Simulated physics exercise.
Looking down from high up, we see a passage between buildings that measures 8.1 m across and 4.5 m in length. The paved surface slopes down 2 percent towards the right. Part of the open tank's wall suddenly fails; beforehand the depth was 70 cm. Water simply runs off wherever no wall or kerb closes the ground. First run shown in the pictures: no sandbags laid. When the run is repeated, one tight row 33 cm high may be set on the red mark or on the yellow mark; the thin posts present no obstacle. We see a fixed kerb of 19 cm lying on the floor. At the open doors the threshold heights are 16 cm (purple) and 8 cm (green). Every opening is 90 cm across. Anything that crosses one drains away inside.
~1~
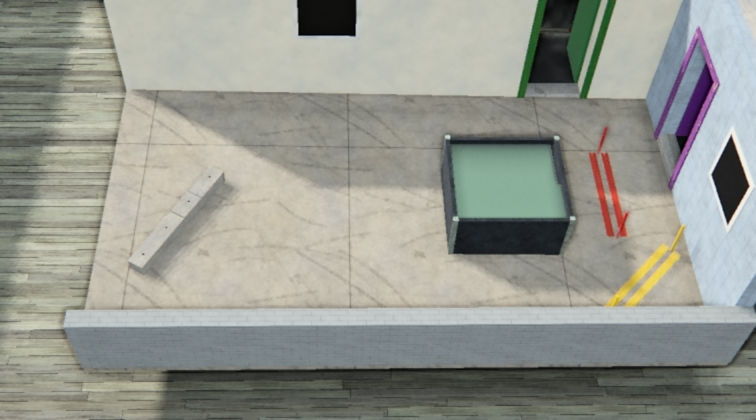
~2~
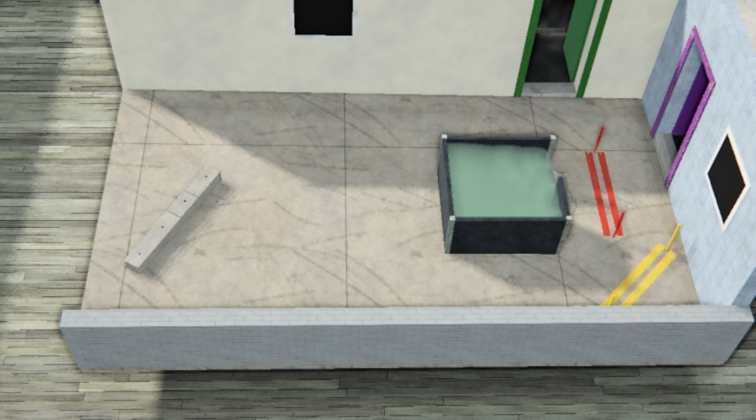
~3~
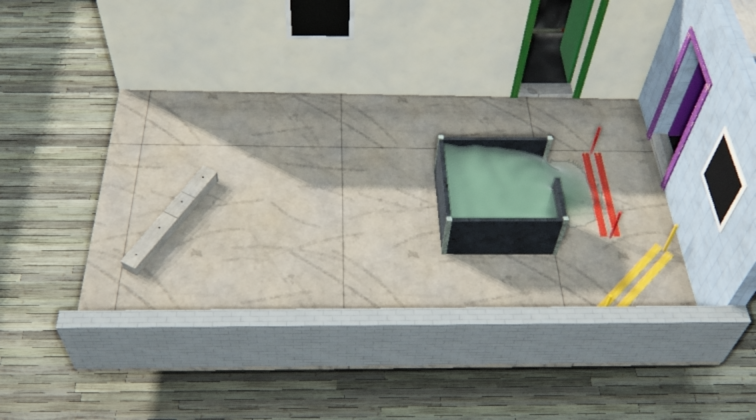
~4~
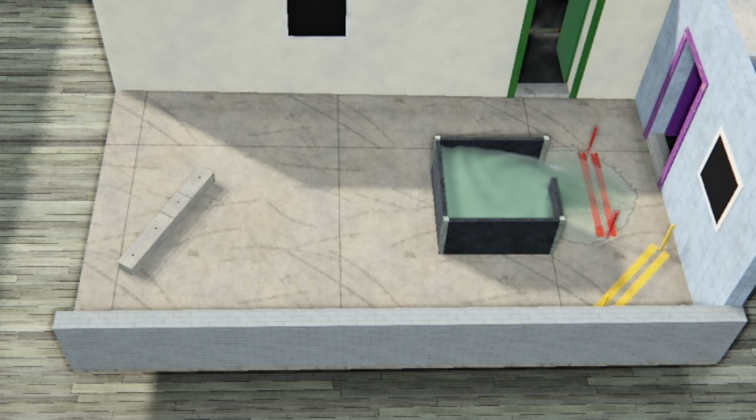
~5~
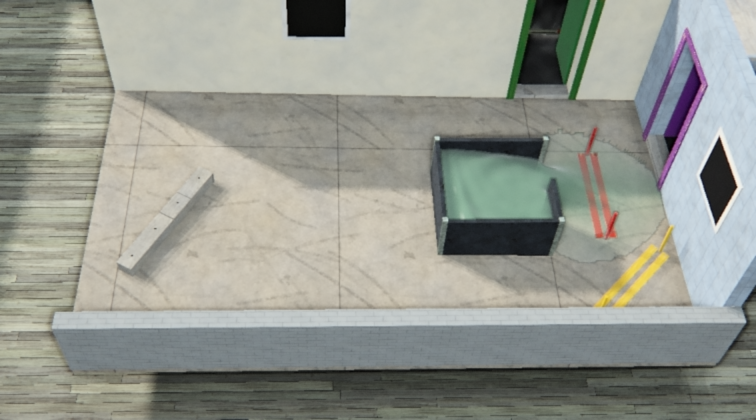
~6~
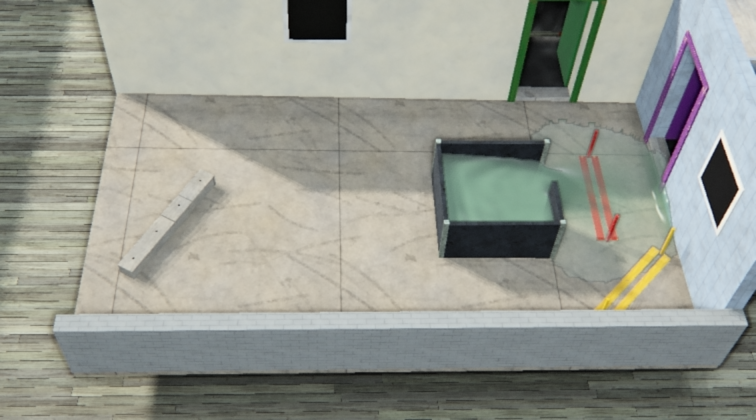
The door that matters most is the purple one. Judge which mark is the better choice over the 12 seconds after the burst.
The better choice is red.
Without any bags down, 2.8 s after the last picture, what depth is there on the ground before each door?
Purple 20 cm, green 8 cm.
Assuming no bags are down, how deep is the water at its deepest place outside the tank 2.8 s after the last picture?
Max depth: Near 22 cm.
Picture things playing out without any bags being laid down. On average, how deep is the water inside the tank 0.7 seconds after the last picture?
Mean depth roughly 42 cm.
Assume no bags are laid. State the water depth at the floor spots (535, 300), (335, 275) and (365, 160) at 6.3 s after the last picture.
Depths in turn: Around 5 cm, 2 cm, 3 cm.
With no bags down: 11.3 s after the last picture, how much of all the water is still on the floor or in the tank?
Share: About 90 %.
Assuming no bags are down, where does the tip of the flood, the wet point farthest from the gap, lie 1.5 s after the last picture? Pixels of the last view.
Around pixel (691, 340).
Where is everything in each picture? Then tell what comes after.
The first frame shows the open tank at (507, 181) is whole and still, 70 cm deep.
In the second frame, the front is at a hidden place, 0.5 m from the gap at (548, 180); 0.2 m2 of floor is under water; 70 cm left at the back of the open tank.
In the third frame, the front is at (597, 199), 0.8 m from the gap at (545, 183); 0.7 m2 of floor is under water; 69 cm left at the back of the open tank.
In the fourth frame, the front is at (626, 187), 1.4 m from the gap at (541, 184); 1.7 m2 of floor is under water; 63 cm left at the back of the open tank.
In the fifth frame, the front is at (653, 176), 1.9 m from the gap at (540, 185); 3.1 m2 of floor is under water; 58 cm left at the back of the open tank.
In the sixth frame, the front is at (645, 146), 2.1 m from the gap at (542, 187); 4.0 m2 of floor is under water; 59 cm left at the back of the open tank.
Then, 0.7 s after the last picture water covers 15 % of the floor and is deepest (41 cm) near (627, 107) in the run without bags; in at the purple door, 40 L with no bags, 0 L with the row on red, 54 L on yellow.
Then, 1.5 s after the last picture water covers 20 % of the floor and is deepest (31 cm) near (627, 107) in the run without bags; in at the purple door, 94 L with no bags, 0 L with the row on red, 110 L on yellow.
Then, 2.8 s after the last picture water covers 40 % of the floor and is deepest (22 cm) near (627, 107) in the run without bags; in at the purple door, 121 L with no bags, 0 L with the row on red, 136 L on yellow.
Then, 6.3 s after the last picture water covers 80 % of the floor and is deepest (12 cm) near (629, 116) in the run without bags; in at the purple door, 128 L with no bags, 0 L with the row on red, 146 L on yellow.
Then, 11.3 s after the last picture water covers 85 % of the floor and is deepest (9 cm) near (648, 185) in the run without bags; in at the purple door, 128 L with no bags, 0 L with the row on red, 146 L on yellow.
